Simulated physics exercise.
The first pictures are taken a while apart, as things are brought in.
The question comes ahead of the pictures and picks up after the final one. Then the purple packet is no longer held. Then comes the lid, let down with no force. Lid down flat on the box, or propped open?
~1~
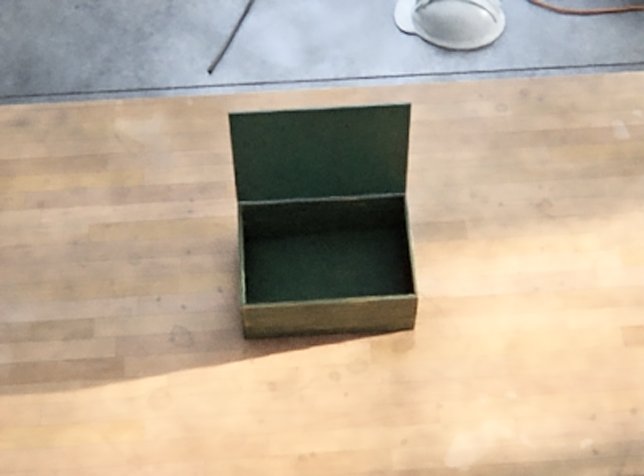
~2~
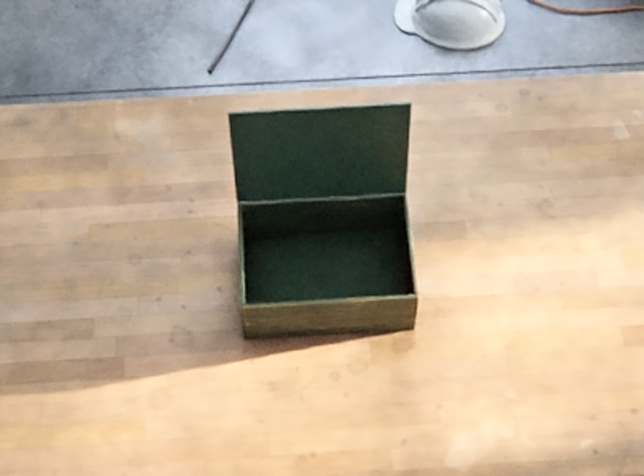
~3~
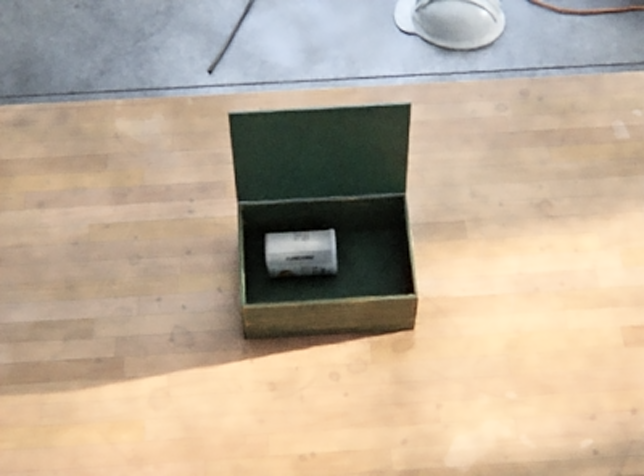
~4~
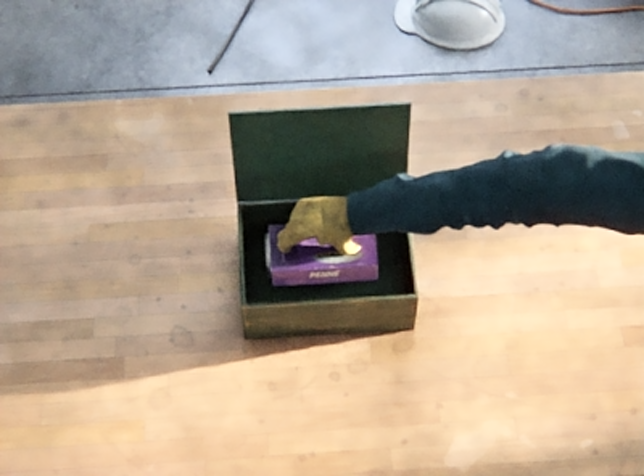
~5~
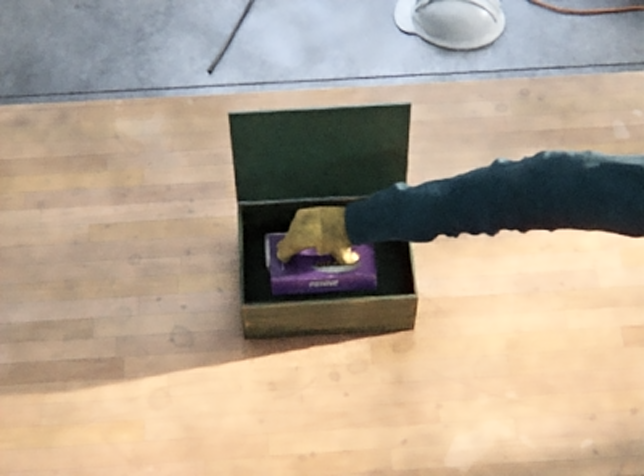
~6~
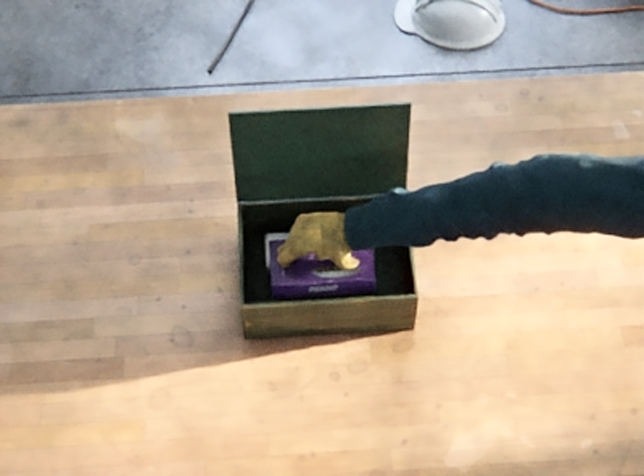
Down flat.
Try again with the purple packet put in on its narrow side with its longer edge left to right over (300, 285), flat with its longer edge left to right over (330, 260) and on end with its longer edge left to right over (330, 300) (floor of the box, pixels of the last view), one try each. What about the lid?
First try leaves it shut, second try leaves it partly open, third try leaves it partly open.
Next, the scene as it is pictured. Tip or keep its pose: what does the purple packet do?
Observation: The purple packet tilts over.
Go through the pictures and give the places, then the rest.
In the first frame, the last thing is not in view yet.
In the second frame, the last thing is not in view yet.
In the third frame, the last thing is not in view yet; white tin (301, 254).
In the fourth frame, on its way; purple packet (323, 253).
In the fifth frame, on its way; purple packet (322, 262).
In the sixth frame, in place under the hand; purple packet (322, 267).
Then, 0.40 s on from there, purple packet turned 48° from how it was put near (322, 281); white tin shifted a little.
Then, 1.40 s on from there, lid 73° above the rim; purple packet turned 45° from how it was put near (322, 280); white tin shifted a little.
Then, 1.80 s on from there, lid 38° above the rim; purple packet turned 44° from how it was put near (322, 280); white tin shifted a little.
Then, 2.00 s on from there, lid 16° above the rim; purple packet turned 44° from how it was put near (322, 280); white tin shifted a little.
In the end, lid shut; toppled in the box, purple packet; white tin unmoved. At the end, from the last picture's camera, purple packet near (322, 280).
